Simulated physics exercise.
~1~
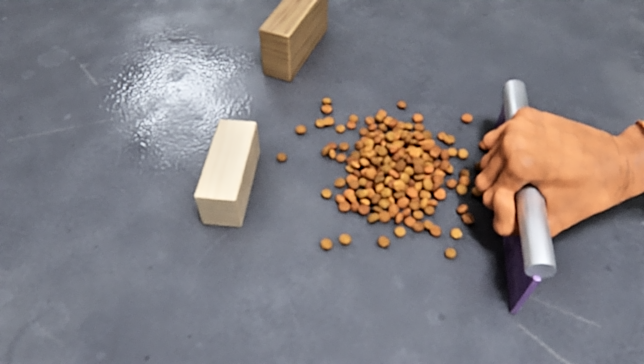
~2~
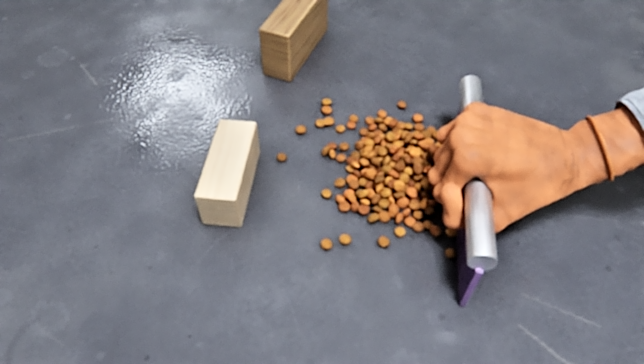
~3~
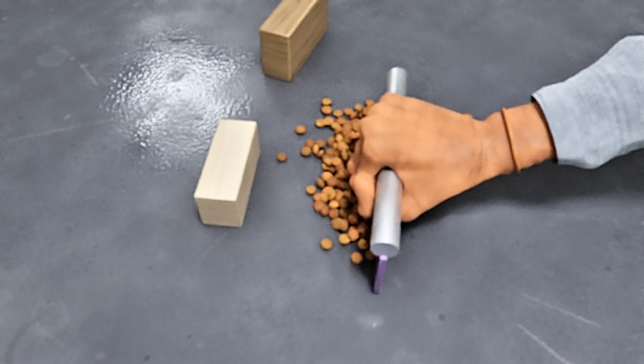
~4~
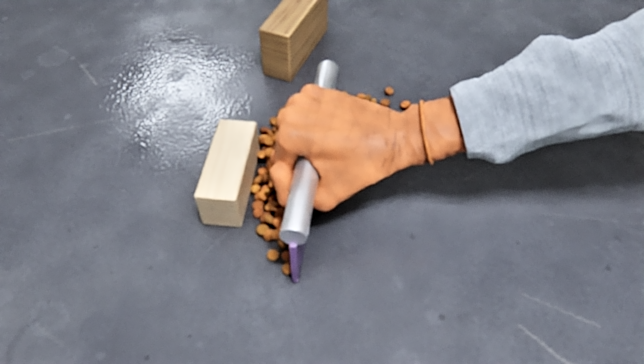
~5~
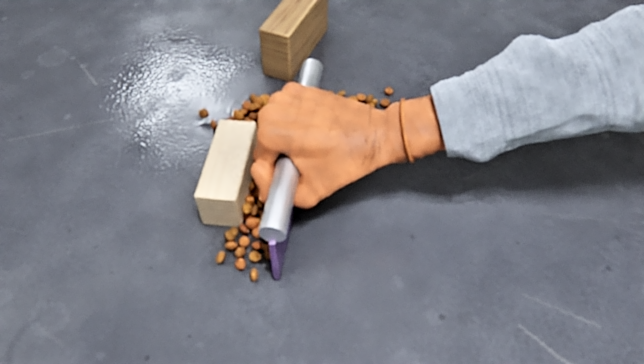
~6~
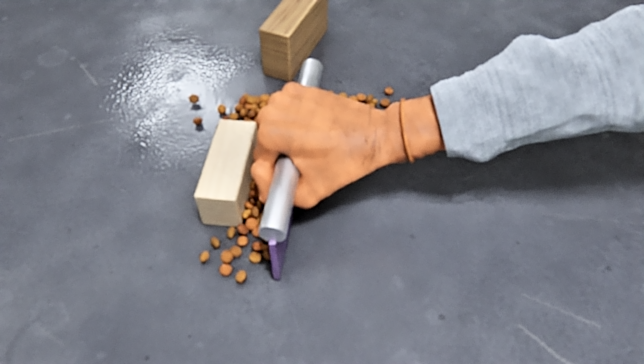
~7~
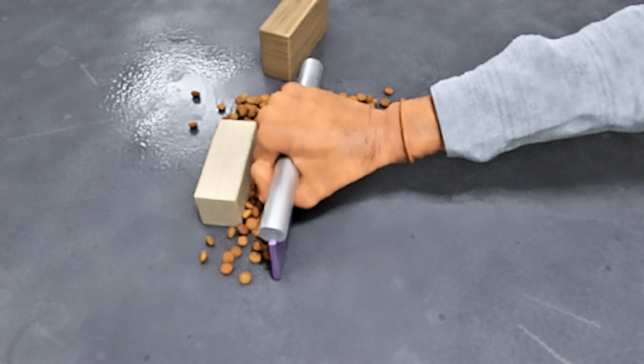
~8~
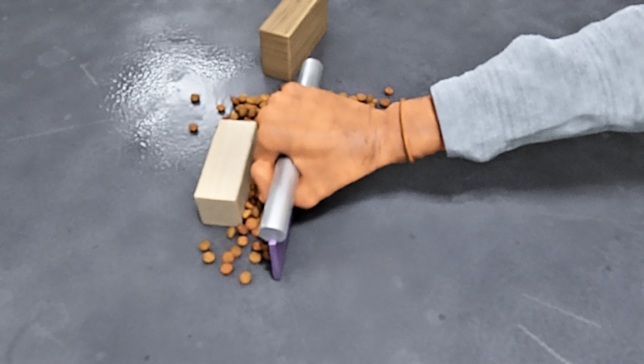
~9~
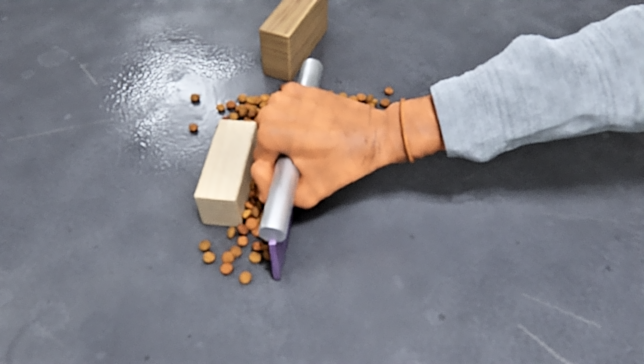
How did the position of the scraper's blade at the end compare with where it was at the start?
The blade started on the right side, beyond the pile of kibble, and ended well to the left, close to the near wooden block.
A hand holding a scraper with a silver handle and purple blade pushed a pile of brown kibble left toward two wooden blocks, then stopped; most bits stayed held up before the blocks, while some entered the gap and a few rounded the near block.
